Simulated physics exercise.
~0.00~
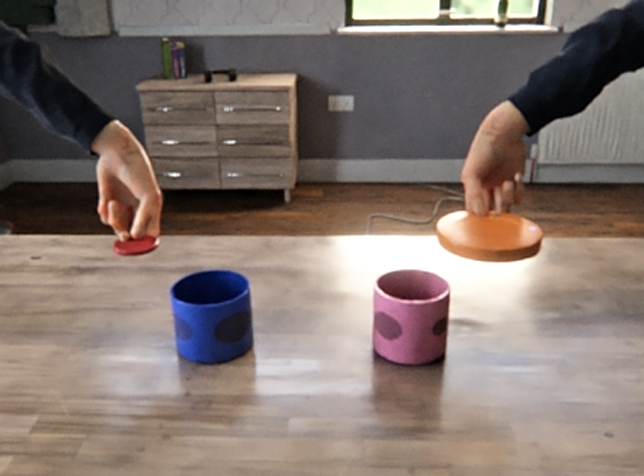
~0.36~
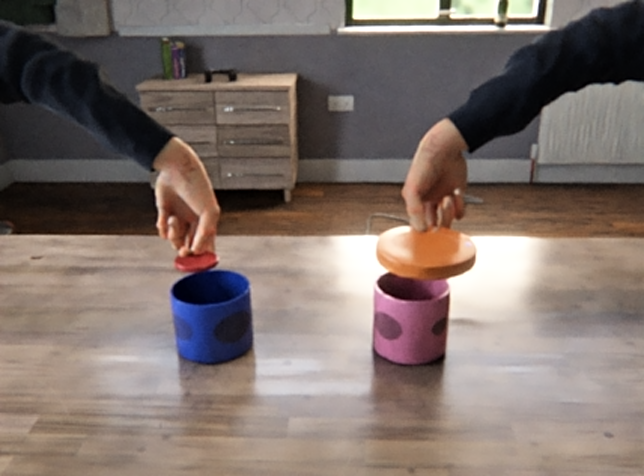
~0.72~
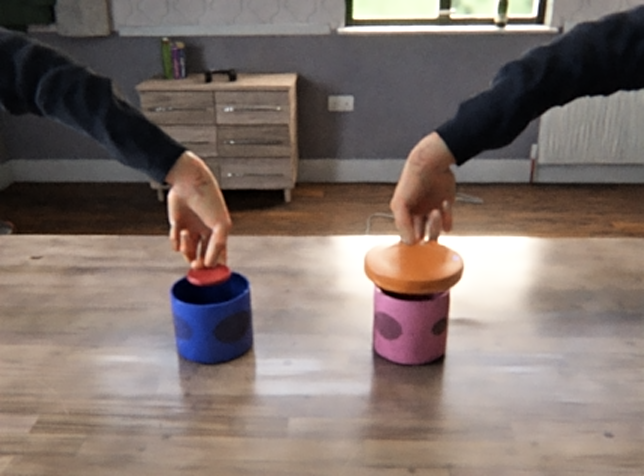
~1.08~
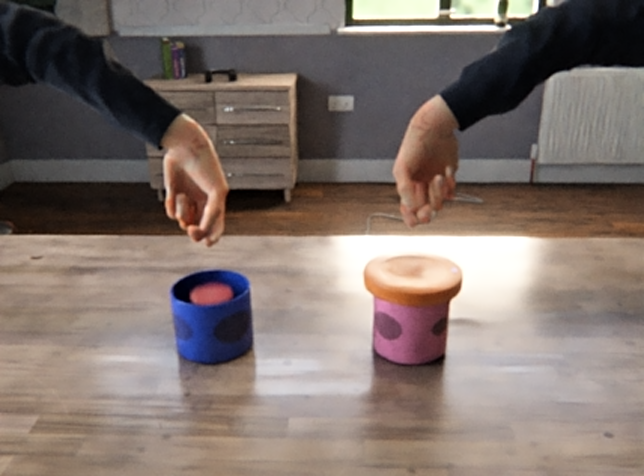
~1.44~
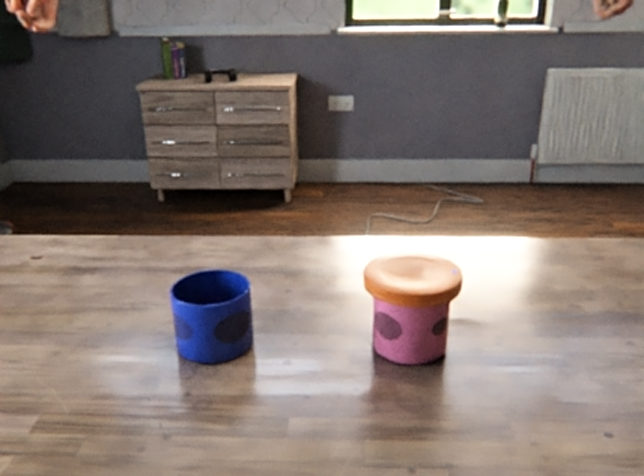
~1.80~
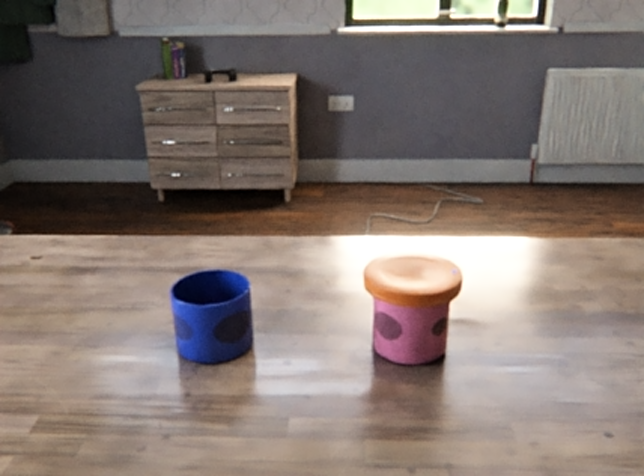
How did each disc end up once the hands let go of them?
The orange disc rested on the rim of the pink mug and covered its opening, while the smaller red disc fell down inside the blue mug.
